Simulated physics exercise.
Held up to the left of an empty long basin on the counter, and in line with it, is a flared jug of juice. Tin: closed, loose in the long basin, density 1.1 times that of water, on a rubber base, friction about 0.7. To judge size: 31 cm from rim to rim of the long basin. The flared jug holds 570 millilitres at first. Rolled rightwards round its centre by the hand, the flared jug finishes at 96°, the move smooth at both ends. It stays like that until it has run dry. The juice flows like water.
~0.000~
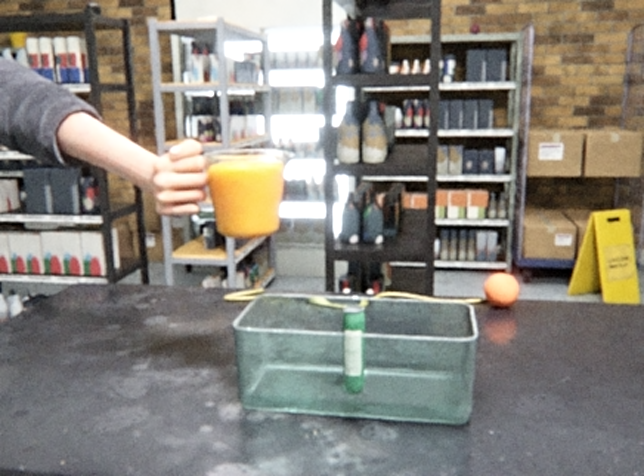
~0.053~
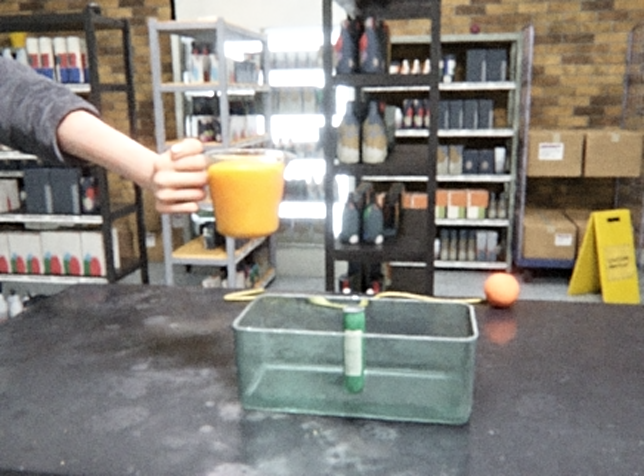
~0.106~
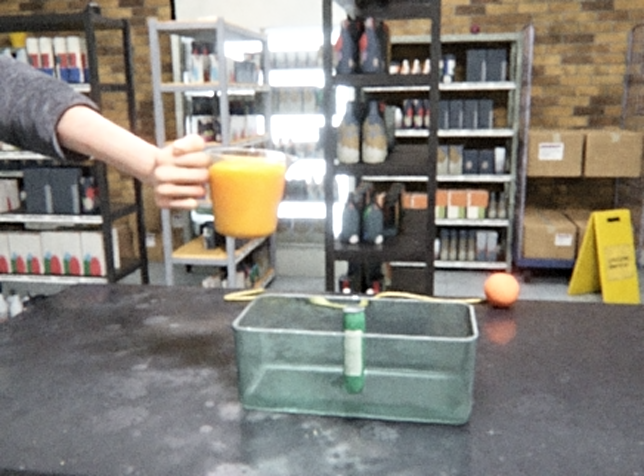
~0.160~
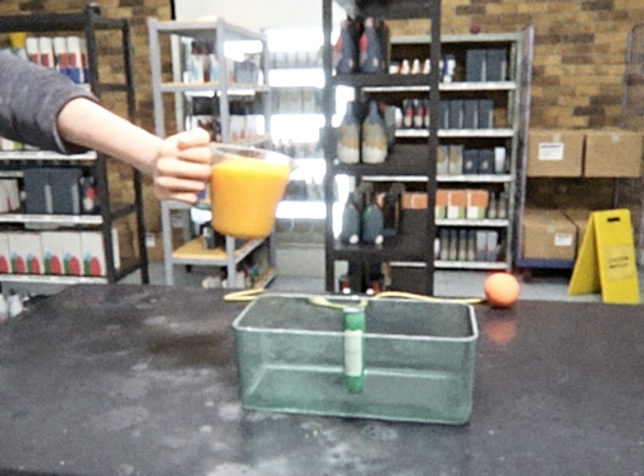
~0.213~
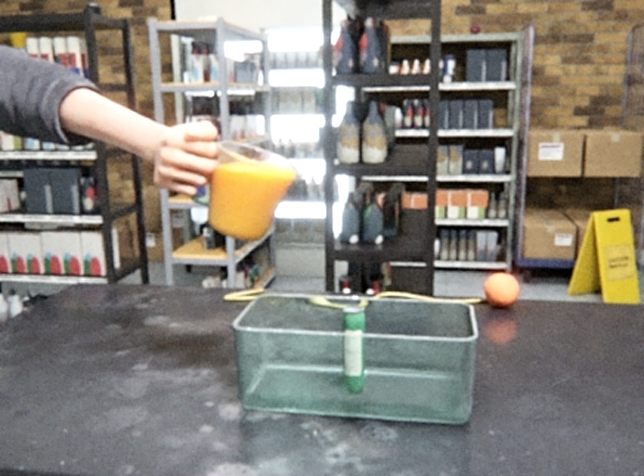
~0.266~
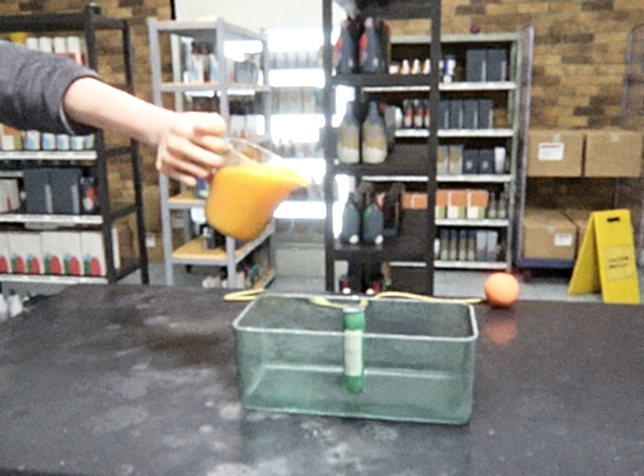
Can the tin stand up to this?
It is tipped over.
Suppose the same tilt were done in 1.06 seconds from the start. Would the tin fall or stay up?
Result: Tin tipped over.
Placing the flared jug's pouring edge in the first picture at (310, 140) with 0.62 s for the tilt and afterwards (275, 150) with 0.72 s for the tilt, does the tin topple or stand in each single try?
Run one: It does not tip. Run two: It tumbles.
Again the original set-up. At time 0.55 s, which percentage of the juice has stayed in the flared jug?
Fraction remaining: Approx. 56 per cent.
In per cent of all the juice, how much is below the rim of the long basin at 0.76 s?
Around 64 parts in a hundred.
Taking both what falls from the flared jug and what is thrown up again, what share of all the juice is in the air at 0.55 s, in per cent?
32 %.
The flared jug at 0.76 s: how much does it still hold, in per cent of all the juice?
I reckon near 14 per cent still sits there.
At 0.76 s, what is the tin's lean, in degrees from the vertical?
Tilt: Around 5 degrees.
By 0.55 s the tilt is 84° and 56 per cent is still to pour; the tin stands where it began.
By 0.76 s the tilt is 96° and 15 per cent is still to pour; the tin leans 5°.
By 0.98 s the tilt is 96° and 2 per cent is still to pour; the tin lies on its side.
By 1.22 s the tilt is 96° and 0 per cent is still to pour; the tin lies on its side.
At rest the tin lies on its side.
